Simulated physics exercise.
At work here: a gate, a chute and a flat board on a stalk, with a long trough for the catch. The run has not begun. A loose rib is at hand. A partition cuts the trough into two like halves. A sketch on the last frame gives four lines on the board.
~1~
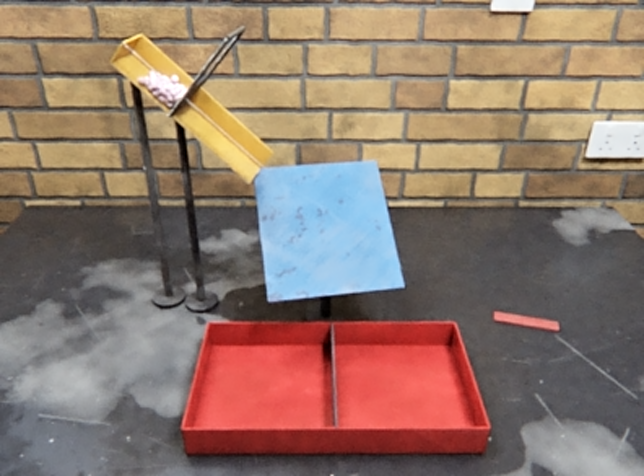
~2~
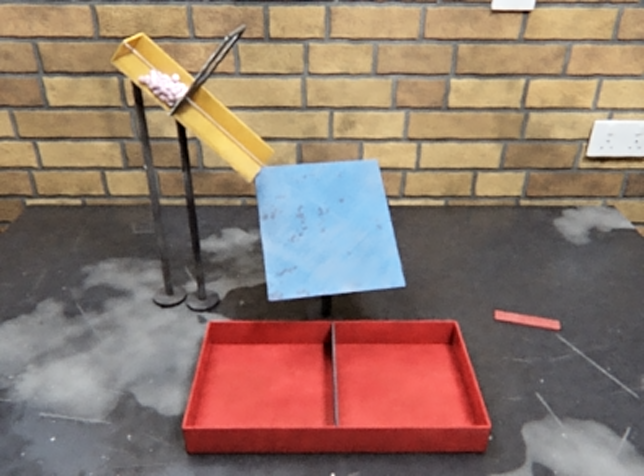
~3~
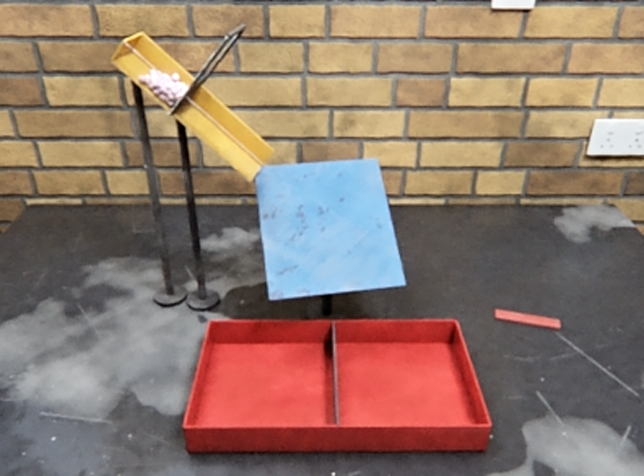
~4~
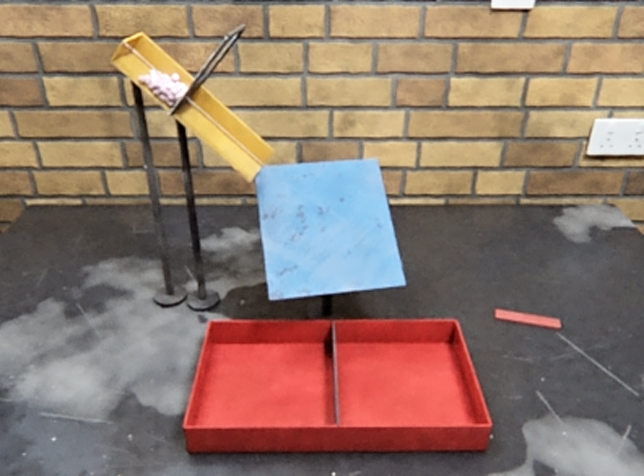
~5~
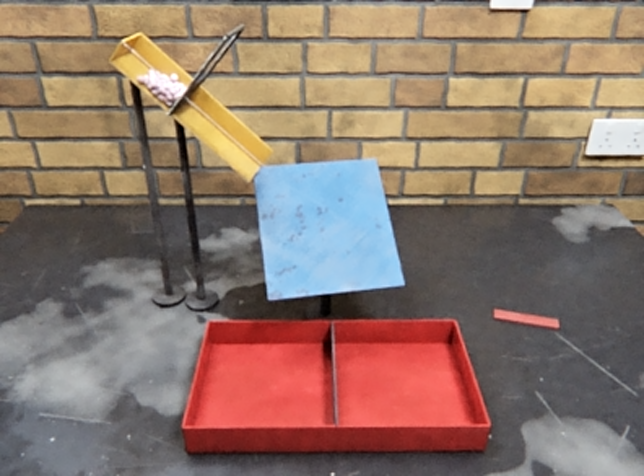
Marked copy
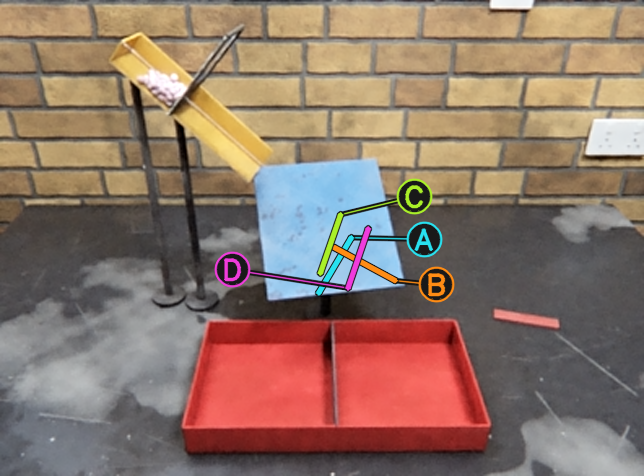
Nothing moves from start to end: small pale pellets sit behind a dark gate in a sloping yellow chute at upper left. Below its lip, a tilted blue board stands behind a red trough split by a middle wall, while a loose red strip lies to the right.
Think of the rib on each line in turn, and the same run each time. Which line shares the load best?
Use line D.
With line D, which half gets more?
Left.
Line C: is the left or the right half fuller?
The left half.
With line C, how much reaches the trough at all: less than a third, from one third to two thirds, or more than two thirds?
More than two thirds.
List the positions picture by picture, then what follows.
The first frame shows load behind the gate (172, 92), sugar pearls; lip of the chute (255, 176), sloping fairly steeply.
The second frame shows middle of the board (327, 225), tilted fairly steeply; middle of its low edge (339, 293); of its high edge (317, 163).
The third frame shows front corners of the trough (184, 427) and (491, 425); front end of its middle wall (338, 426); gate still shut (197, 84).
The fourth frame shows middle of the load (172, 90); lip (256, 174).
The fifth frame shows middle of the load (171, 90); lip (254, 174).
On the marked copy, line A from (351, 237) to (318, 293); line B from (334, 247) to (395, 280); line C from (340, 214) to (320, 273); line D from (368, 228) to (348, 288).
With A, of what is caught, almost all in the left half, about a tenth in the right.
With B, of what is caught, about a tenth in the left half, the larger part in the right.
With C, of what is caught, almost all in the left half, about a tenth in the right.
With D, of what is caught, roughly two thirds in the left half, roughly a third in the right.
